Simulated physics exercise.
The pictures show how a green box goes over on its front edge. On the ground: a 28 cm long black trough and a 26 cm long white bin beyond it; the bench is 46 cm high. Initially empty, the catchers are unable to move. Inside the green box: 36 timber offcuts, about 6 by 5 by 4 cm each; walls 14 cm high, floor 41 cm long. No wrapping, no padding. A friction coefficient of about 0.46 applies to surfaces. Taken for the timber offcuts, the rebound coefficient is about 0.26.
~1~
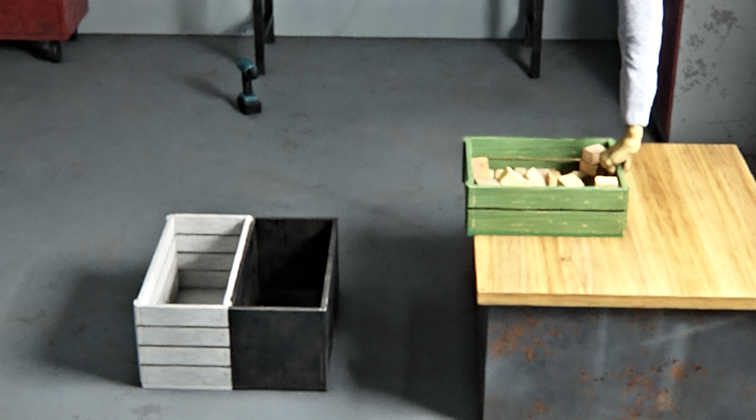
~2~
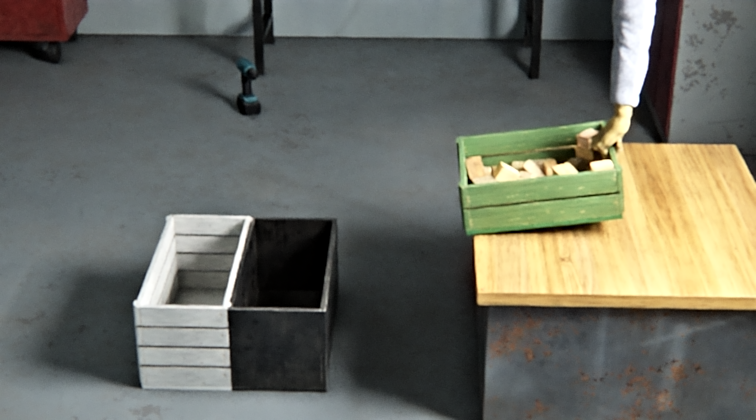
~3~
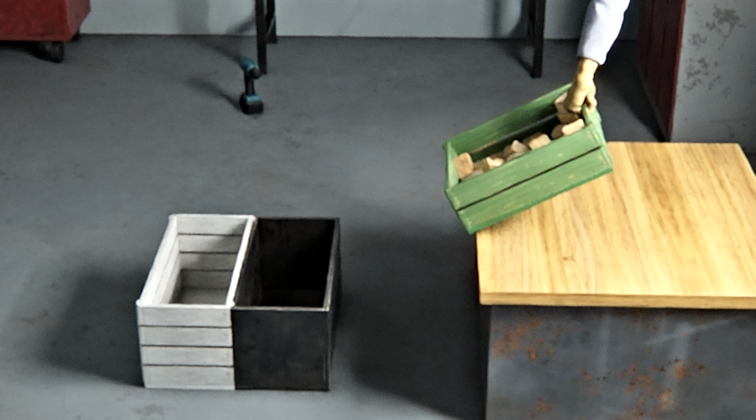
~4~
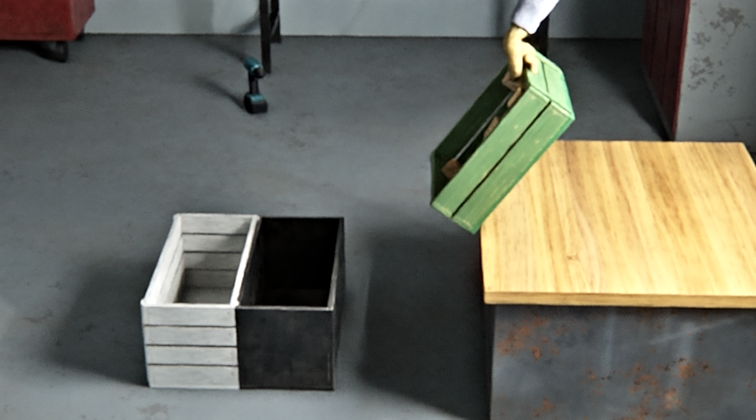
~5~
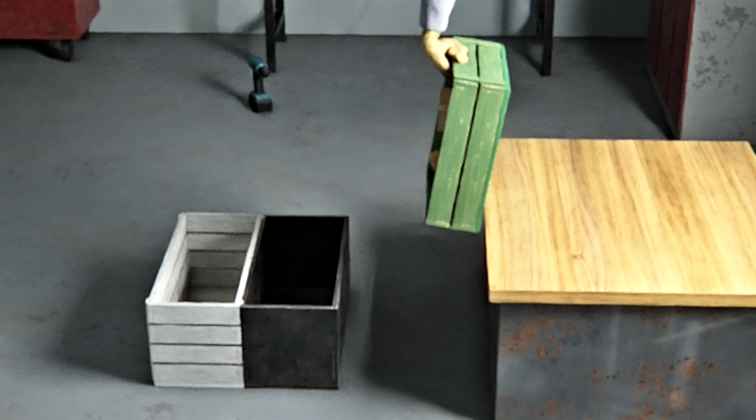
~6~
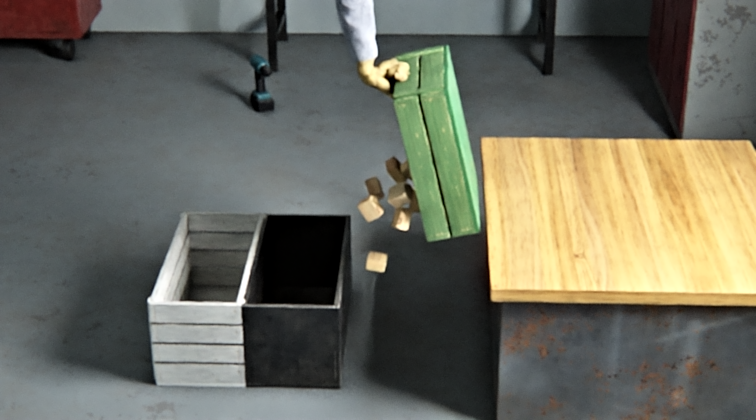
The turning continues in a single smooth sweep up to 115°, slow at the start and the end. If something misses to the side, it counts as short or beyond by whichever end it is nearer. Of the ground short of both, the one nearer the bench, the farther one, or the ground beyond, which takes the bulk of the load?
The bulk goes: Short.
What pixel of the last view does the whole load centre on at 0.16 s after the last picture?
Estimated middle - around (393, 203).
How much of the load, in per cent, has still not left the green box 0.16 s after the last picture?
Still inside: Around 40 percent.
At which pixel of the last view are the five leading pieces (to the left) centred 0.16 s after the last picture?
About (334, 244).
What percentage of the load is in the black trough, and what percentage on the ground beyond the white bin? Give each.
My estimate is some 15 per cent, then some 0 per cent.
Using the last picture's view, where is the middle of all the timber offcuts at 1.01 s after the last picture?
Look near pixel (385, 328).
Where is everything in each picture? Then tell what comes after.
In the first frame (each is followed by its nearest rim corner in this view; the camera pans a little), green box, (623, 188); black trough, (321, 309); 0° from level; none out.
Green box, (615, 170); 8° from level, in the second frame.
Green box, (587, 127); 28° from level, in the third frame.
Green box, (527, 90); 54° from level, in the fourth frame.
Green box, (453, 84); 81° from level, in the fifth frame.
Green box, (395, 105); black trough, (334, 306); 103° from level; 6 out, the lowest offcut at (377, 262), in the sixth frame.
Then, 0.16 s after the last picture, tilt 115°; 15 still in the green box, 1 in the black trough, 2 on the ground short of the black trough and 18 in the air.
Then, 0.36 s after the last picture, tilt 115°; 6 still in the green box, 5 in the black trough, 13 on the ground short of the black trough and 12 in the air.
Then, 0.65 s after the last picture, tilt 115°; 4 still in the green box, 6 in the black trough and 26 on the ground short of the black trough.
When it is over (1.01 s after the last picture), 6 in the black trough and 30 on the ground short of the black trough.
